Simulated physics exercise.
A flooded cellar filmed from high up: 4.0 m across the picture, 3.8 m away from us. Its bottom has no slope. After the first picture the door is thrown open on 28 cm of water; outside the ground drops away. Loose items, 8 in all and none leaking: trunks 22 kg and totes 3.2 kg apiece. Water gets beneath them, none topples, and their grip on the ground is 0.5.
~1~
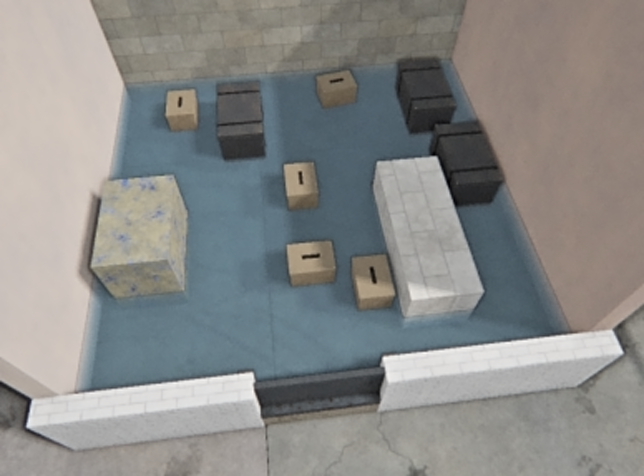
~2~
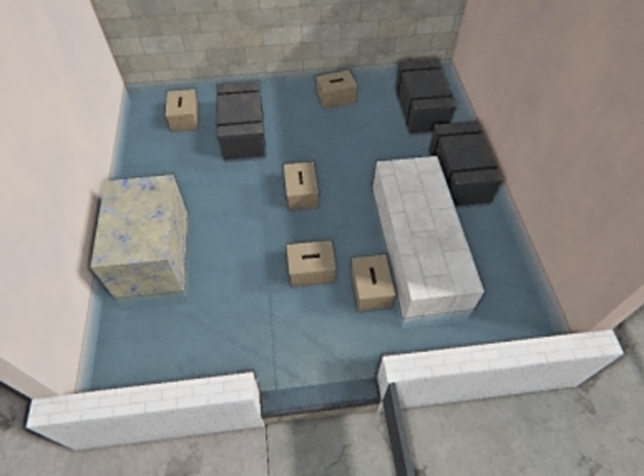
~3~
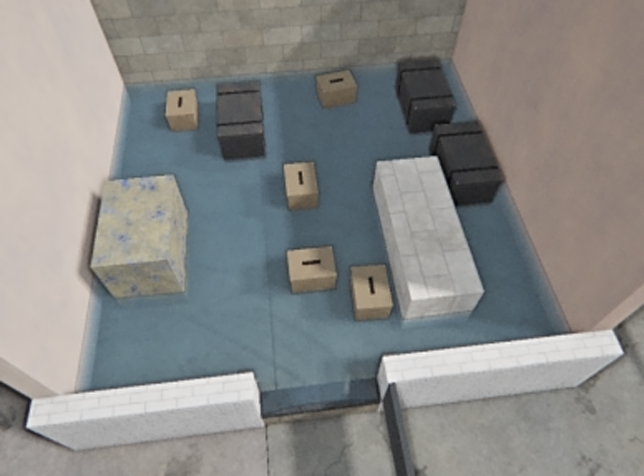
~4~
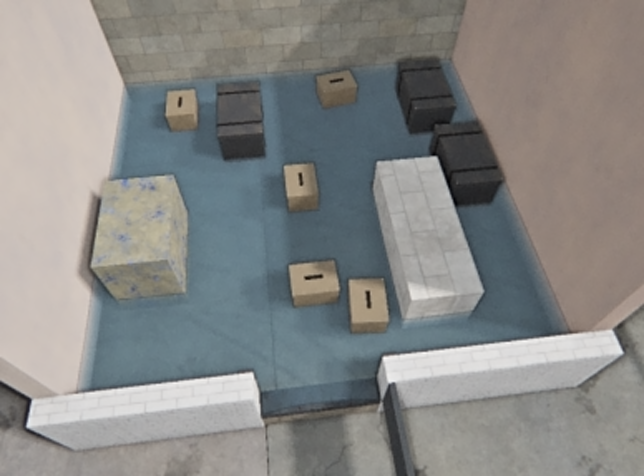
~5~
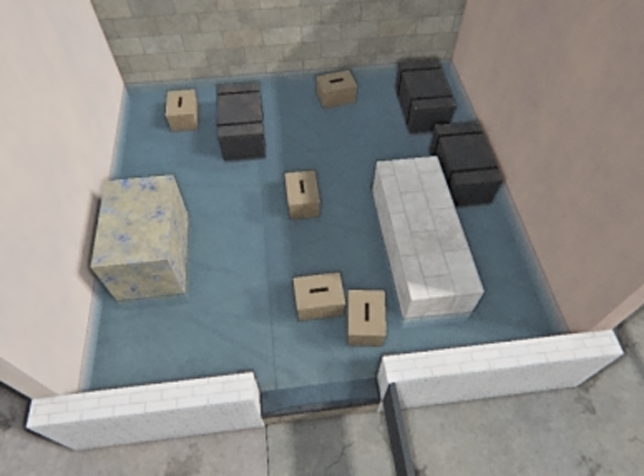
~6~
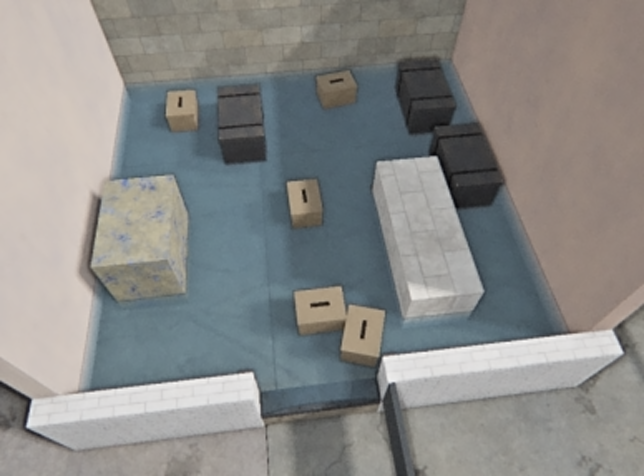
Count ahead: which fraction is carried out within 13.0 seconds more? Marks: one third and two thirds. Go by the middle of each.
That comes to between one and two thirds.
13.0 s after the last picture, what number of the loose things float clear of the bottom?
I count 4.
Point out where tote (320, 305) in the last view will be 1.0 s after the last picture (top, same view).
Around (312, 382).
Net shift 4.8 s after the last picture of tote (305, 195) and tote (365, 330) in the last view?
In that order: Gone out, washed out.
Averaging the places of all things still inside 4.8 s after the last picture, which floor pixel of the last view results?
At about (325, 161).
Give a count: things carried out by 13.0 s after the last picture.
I count 4.
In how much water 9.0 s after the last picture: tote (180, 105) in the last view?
About 17 cm.
Then, 1.0 s after the last picture 1 of 8 are out; 7 afloat.
Then, 4.8 s after the last picture 3 of 8 are out; 5 afloat.
Then, 9.0 s after the last picture 3 of 8 are out; 5 afloat.
Then, 13.0 s after the last picture 4 of 8 are out; 4 afloat.
